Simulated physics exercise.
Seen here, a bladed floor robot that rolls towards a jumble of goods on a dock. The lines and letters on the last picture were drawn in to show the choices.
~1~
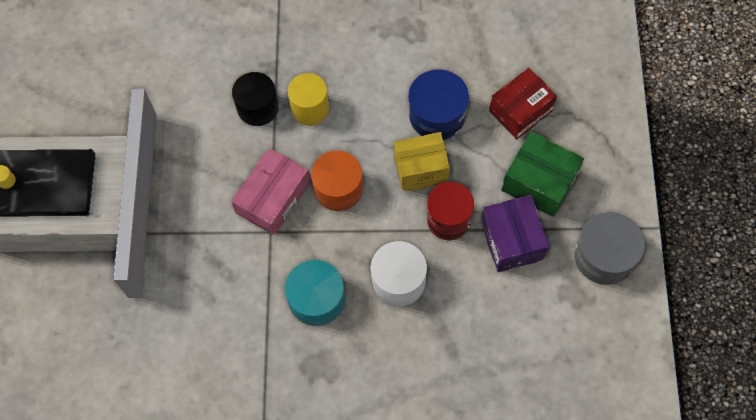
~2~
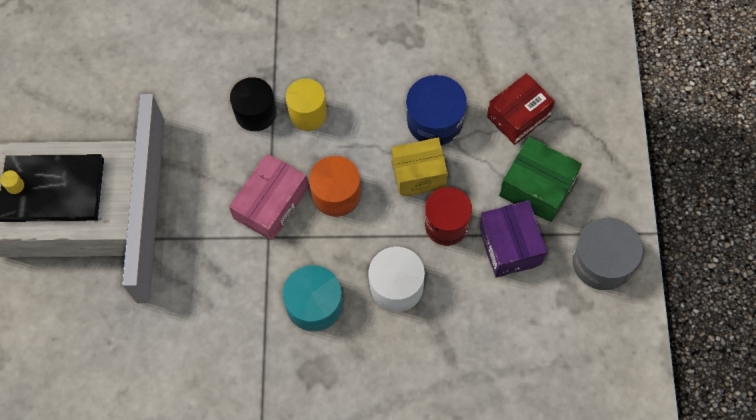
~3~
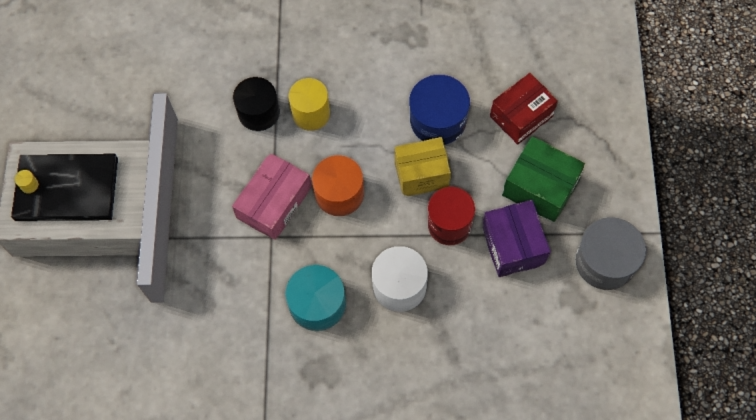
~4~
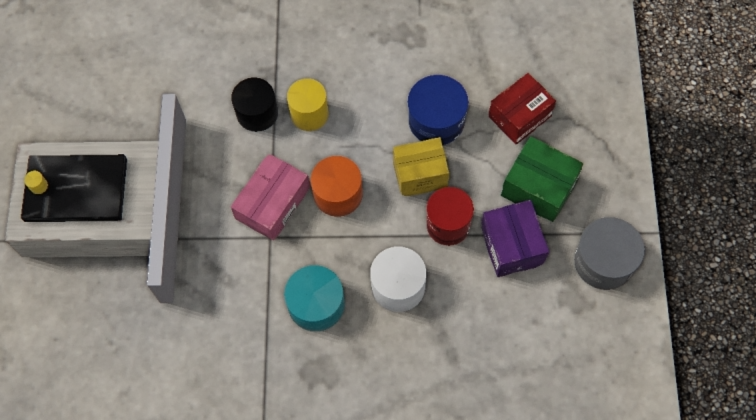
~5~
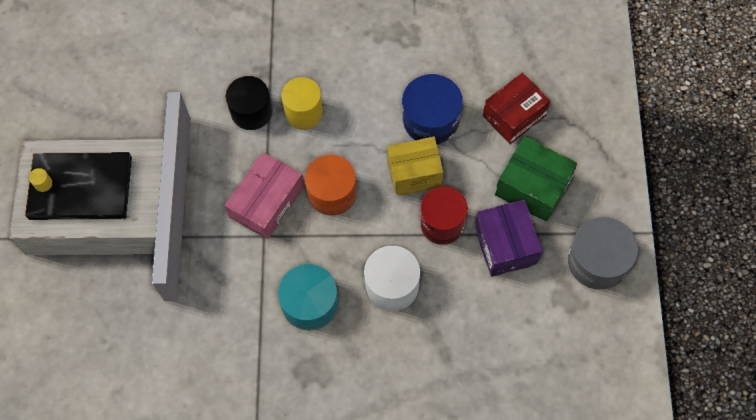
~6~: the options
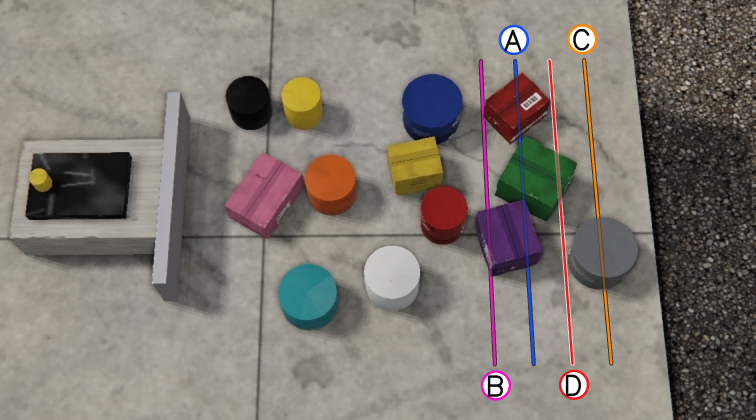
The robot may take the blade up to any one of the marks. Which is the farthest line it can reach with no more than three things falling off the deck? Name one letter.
D is the last line within the limit.
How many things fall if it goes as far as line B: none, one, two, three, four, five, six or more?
The count is none.
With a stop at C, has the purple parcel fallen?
By then, yes.
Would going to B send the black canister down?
No.
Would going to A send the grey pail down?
Yes.
On the marked copy, A at (524, 204); B at (487, 204); C at (597, 203); D at (560, 203).
Taking D. A third of the way, robot (228, 184); black canister (279, 91); yellow canister (332, 95).
Two thirds of the way, robot (370, 182); grey pail (627, 265); green parcel (584, 181).
When it is over, robot (482, 181); green parcel over the edge; grey pail over the edge; two fallen.
As for the rest, A is within the limit but short; B is within the limit but short; C drops five.
